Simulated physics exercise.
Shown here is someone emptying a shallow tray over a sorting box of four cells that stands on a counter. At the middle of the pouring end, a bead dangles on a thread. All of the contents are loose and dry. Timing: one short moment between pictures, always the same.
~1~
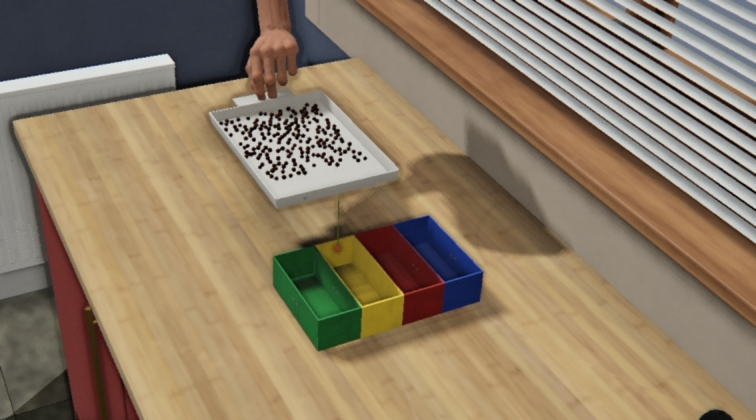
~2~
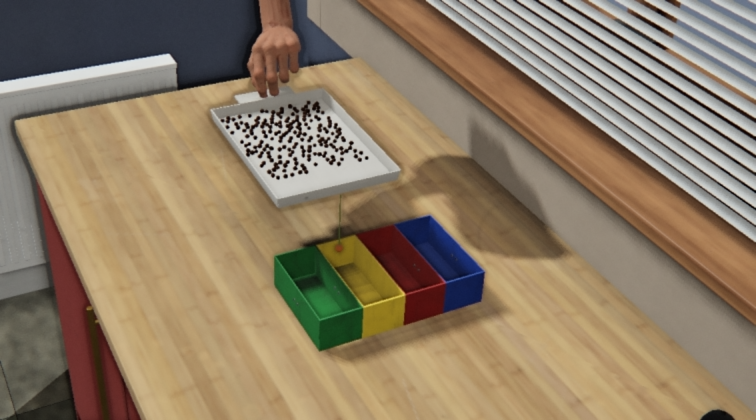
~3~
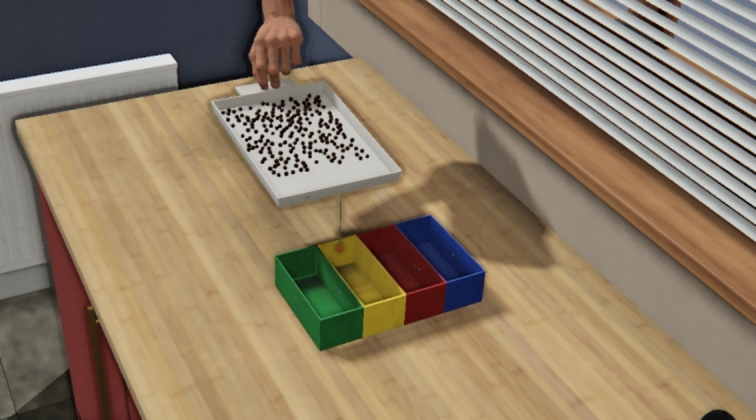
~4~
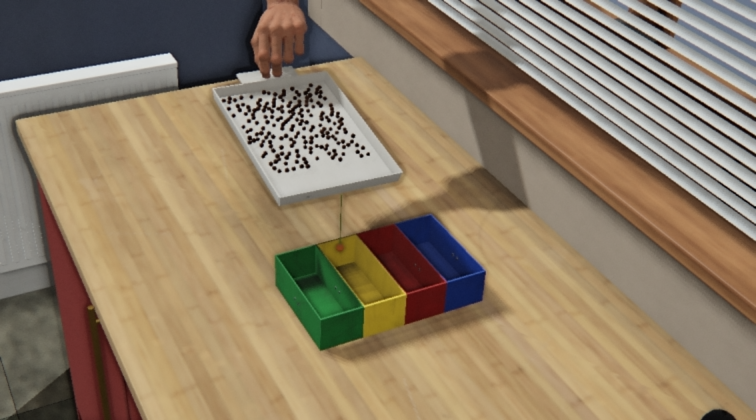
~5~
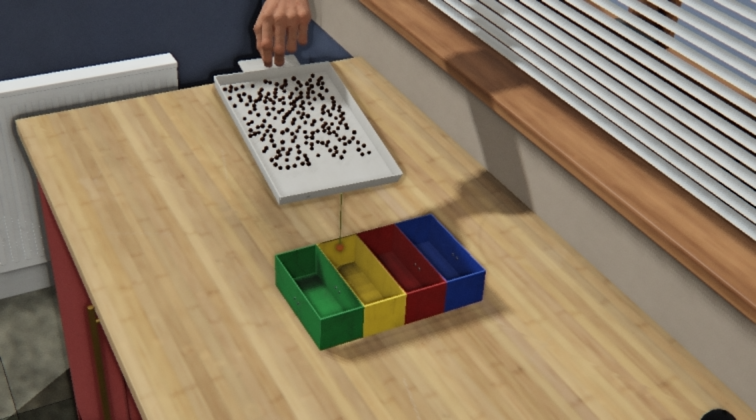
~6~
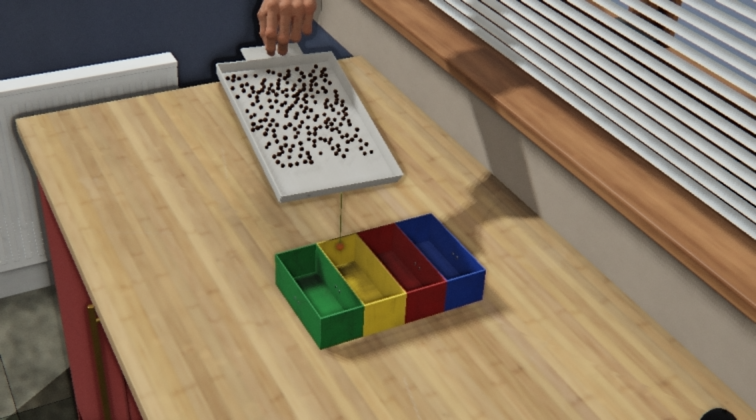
On a wooden counter, a hand gradually raising the back of a white tray of dark berries behind four coloured cells.
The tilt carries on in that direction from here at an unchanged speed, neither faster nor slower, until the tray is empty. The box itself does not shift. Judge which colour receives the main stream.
Receiving the main stream: Red.
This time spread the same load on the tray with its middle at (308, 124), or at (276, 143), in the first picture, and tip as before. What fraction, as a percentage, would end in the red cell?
First about 70, then 40 per cent.
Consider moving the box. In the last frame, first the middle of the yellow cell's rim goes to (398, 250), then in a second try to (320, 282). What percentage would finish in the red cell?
It would be roughly 0 per cent, followed by roughly 30 per cent.
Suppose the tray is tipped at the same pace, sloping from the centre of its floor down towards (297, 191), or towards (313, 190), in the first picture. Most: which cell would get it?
Try 1 - the cell in green. Try 2 - the green one.
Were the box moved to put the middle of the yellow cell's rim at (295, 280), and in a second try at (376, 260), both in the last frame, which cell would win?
Case A: The blue cell; case B: The yellow one.
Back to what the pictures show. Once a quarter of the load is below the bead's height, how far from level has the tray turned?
Roughly 80 degrees.
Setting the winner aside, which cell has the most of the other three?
It's the yellow cell.
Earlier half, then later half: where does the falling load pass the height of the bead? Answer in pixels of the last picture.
Early half (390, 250), late half (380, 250).
Soon, tray tipped steeply; most on the tray; a small part in the red cell; a stray few in the blue cell; a stray few in the yellow cell; a small part falling or outside the box.
A while on, tray tipped past a quarter turn; about half on the tray; about a quarter in the red cell; a small part in the yellow cell; a stray few in the blue cell; a small part falling or outside the box.
Towards the end, tray tipped past a quarter turn; about two thirds in the red cell; about a third in the yellow cell; a stray few in the green cell; a stray few in the blue cell.
Finally, tray tipped past a quarter turn; about two thirds in the red cell; about a third in the yellow cell; a stray few in the green cell; a stray few in the blue cell.
